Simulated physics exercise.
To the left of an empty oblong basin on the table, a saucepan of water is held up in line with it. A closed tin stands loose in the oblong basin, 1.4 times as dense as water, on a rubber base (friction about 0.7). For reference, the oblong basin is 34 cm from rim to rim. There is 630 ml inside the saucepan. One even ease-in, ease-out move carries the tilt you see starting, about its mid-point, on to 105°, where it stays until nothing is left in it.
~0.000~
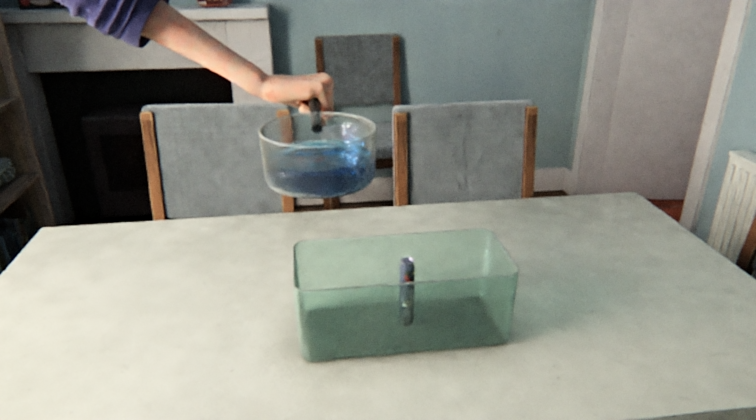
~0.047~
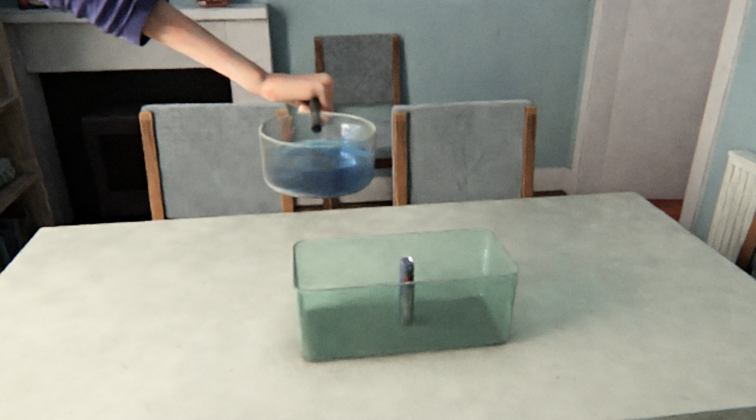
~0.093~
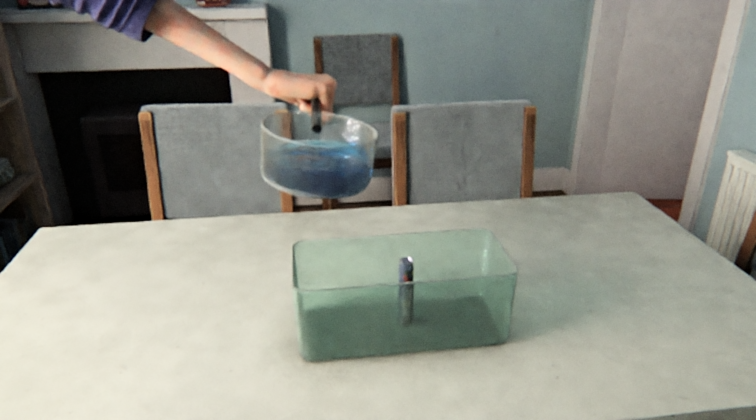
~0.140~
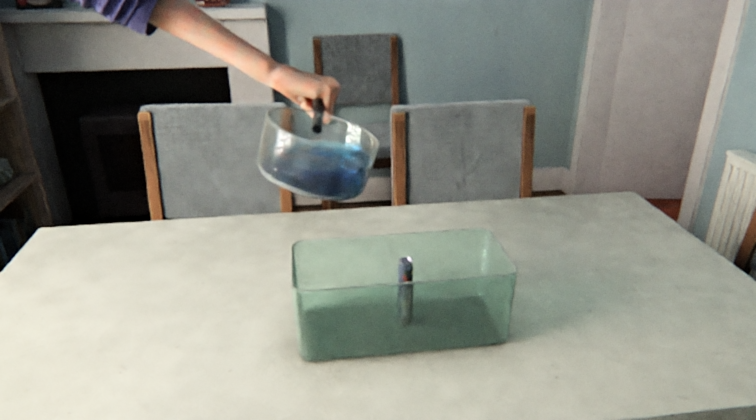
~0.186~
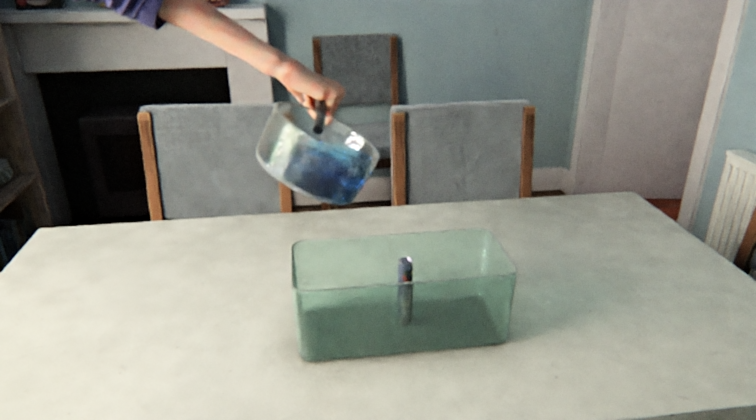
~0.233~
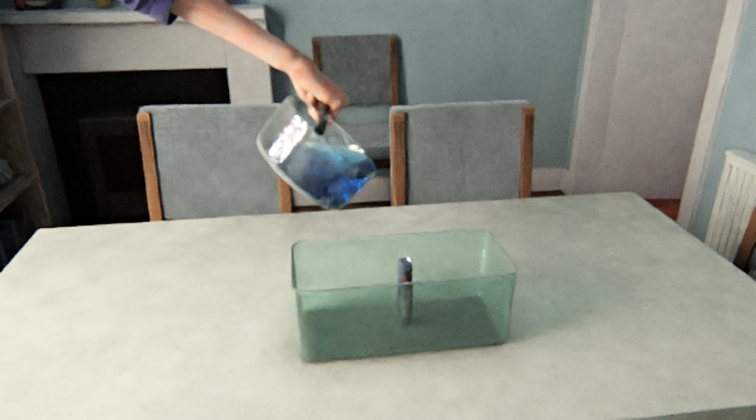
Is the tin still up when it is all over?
No, the tin goes over.
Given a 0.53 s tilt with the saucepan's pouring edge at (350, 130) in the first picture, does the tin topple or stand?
Result: Tin upright.
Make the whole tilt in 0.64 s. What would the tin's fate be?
Outcome - the tin comes down.
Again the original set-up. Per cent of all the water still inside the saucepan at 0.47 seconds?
Near 20 in a hundred.
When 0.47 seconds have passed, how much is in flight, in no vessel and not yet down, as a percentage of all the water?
At that moment, about 58 percent.
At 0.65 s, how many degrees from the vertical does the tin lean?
It sits at roughly 5°.
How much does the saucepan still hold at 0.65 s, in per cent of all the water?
I reckon near 6 per cent still sits there.
After 0.47 s the tilt is 102° and 20 per cent is still to pour; the tin stands where it began.
After 0.65 s the tilt is 105° and 6 per cent is still to pour; the tin stands 1 cm from where it began.
After 0.83 s the tilt is 105° and 1 per cent is still to pour; the tin leans 21°.
After 1.03 s the tilt is 105° and 0 per cent is still to pour; the tin lies on its side.
In the end the tin lies on its side.
